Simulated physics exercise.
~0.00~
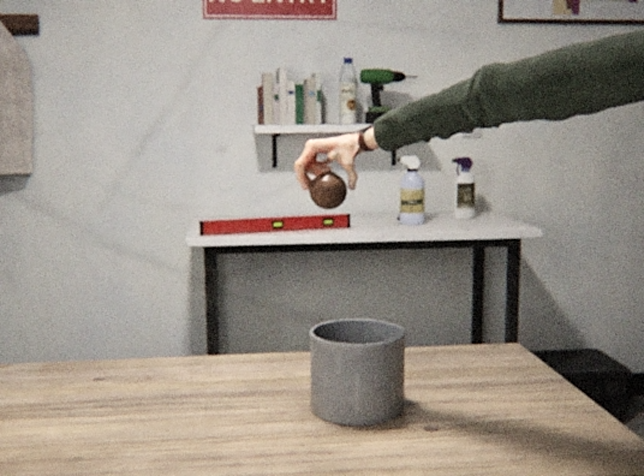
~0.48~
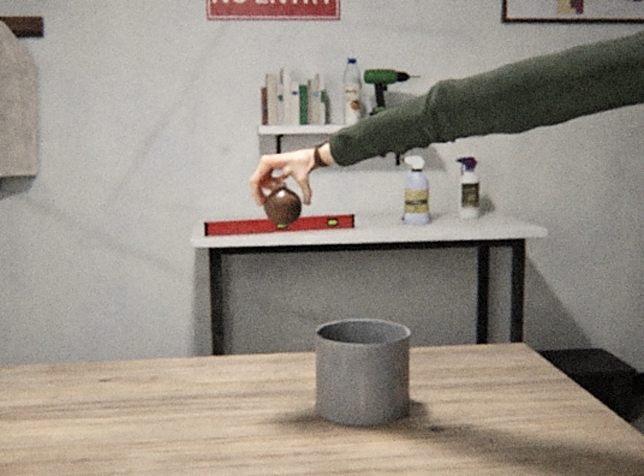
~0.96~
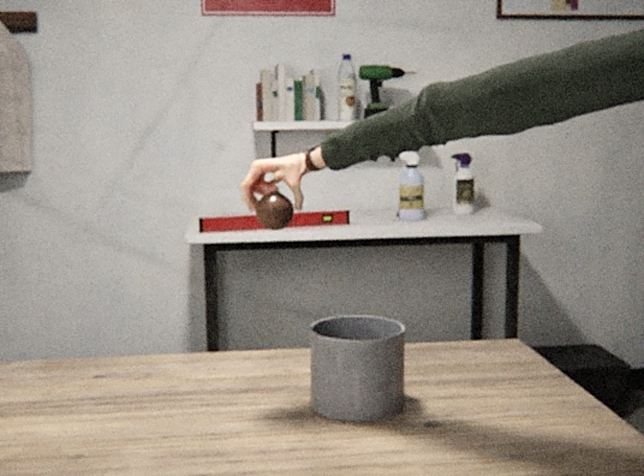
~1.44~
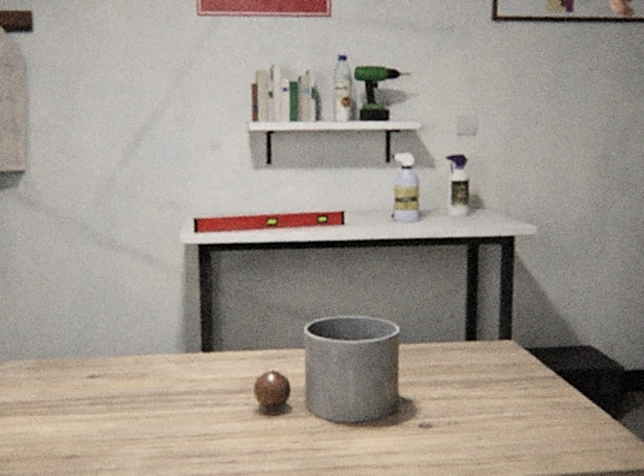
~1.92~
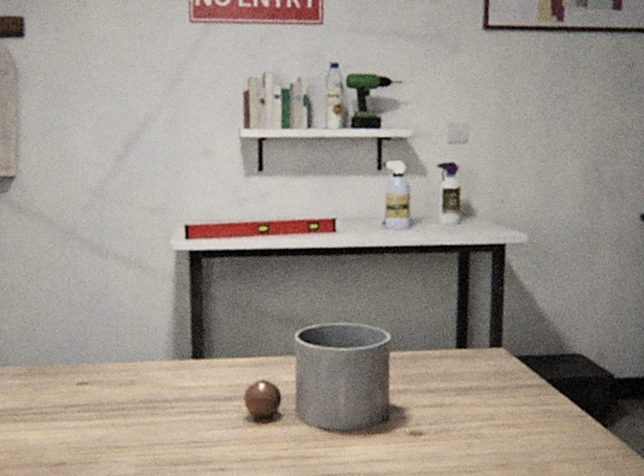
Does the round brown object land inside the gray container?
No, it misses the container and ends up on the wooden table just to the left of it.
